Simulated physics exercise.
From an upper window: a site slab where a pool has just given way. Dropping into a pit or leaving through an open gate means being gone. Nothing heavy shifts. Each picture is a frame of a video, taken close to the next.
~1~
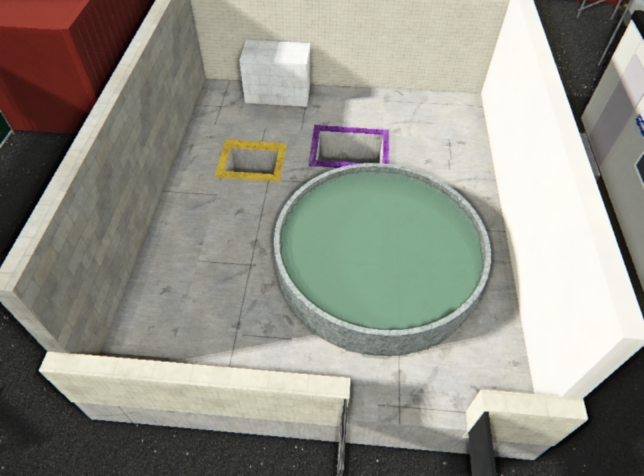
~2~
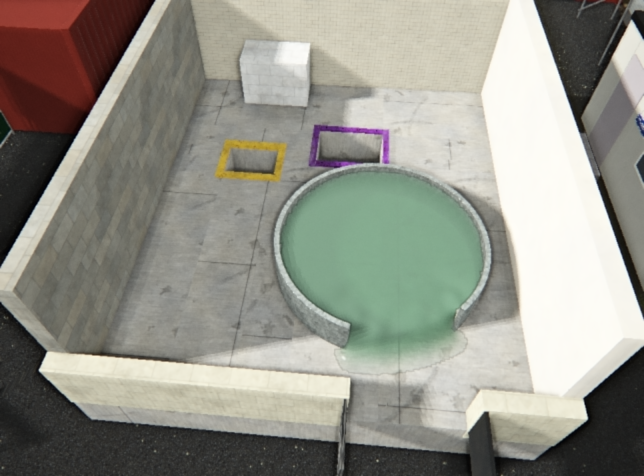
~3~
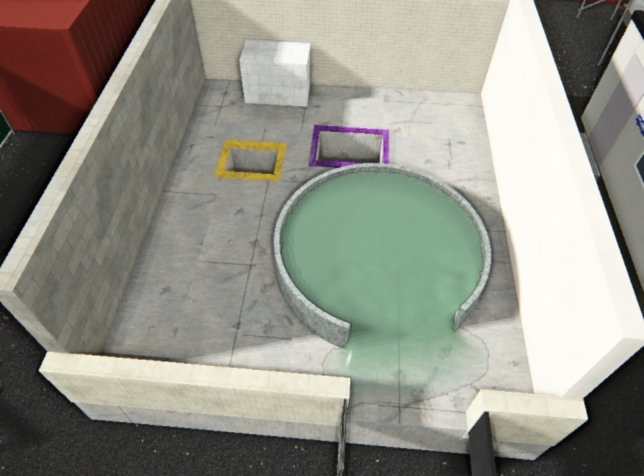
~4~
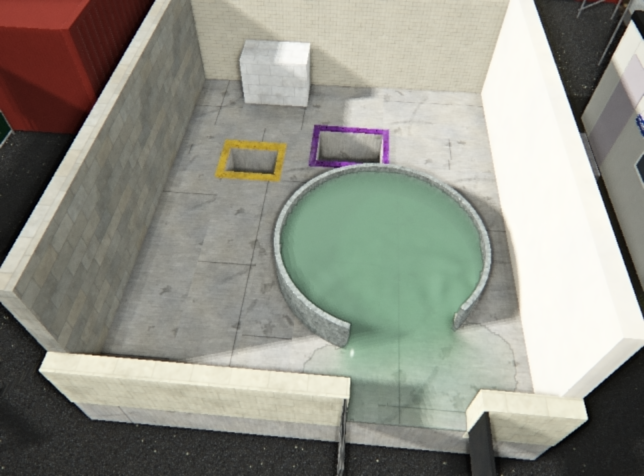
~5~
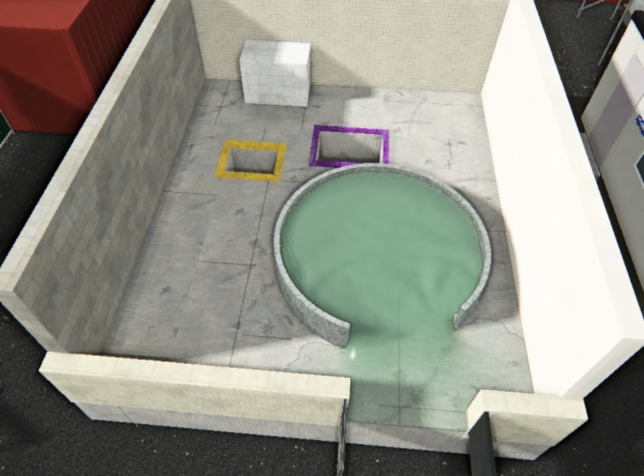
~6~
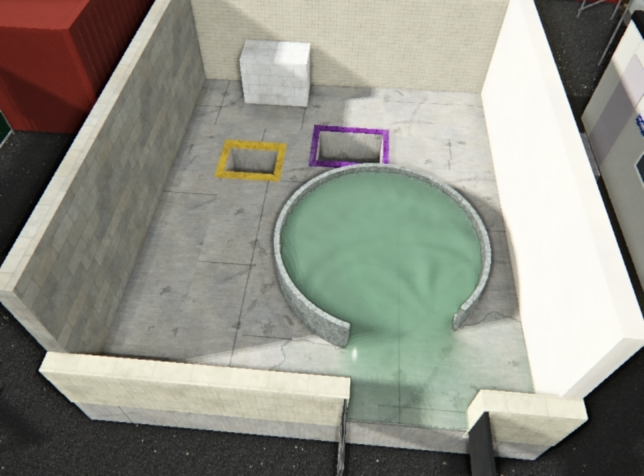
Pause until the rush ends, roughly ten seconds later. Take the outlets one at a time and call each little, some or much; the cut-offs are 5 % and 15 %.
In order: The gate catches much; the yellow pit catches little; the purple pit catches little.
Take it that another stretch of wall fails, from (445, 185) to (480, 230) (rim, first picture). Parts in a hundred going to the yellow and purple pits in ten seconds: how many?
Approximately, yellow takes 6 % and purple takes 8 %.
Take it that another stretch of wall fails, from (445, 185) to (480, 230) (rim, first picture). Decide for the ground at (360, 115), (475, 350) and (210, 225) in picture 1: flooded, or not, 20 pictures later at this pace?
Taking them in order, I'd say swamped, swamped and not reached.
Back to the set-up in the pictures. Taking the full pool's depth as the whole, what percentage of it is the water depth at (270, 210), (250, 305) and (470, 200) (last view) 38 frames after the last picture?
Around 0, 2 and 6 percent, in that order.
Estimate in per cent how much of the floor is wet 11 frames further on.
Estimate: Some 20 in a hundred.
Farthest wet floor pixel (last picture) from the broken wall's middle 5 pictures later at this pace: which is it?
Somewhere close to (146, 383).
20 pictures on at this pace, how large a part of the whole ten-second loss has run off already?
I'd estimate some 55 per cent.
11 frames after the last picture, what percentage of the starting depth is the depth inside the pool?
I'd put it near 64 per cent.
A moment on, water covers 15 % of the floor; the gate 10 %, the yellow pit 0 %, the purple pit 0 %.
Next, water covers 20 % of the floor; the gate 20 %, the yellow pit 0 %, the purple pit 0 %.
Then, water covers 30 % of the floor; the gate 34 %, the yellow pit 0 %, the purple pit 0 %.
Later, water covers 45 % of the floor; the gate 49 %, the yellow pit 0 %, the purple pit 0 %.
In the end, water covers 70 % of the floor; the gate 61 %, the yellow pit 0 %, the purple pit 0 %.
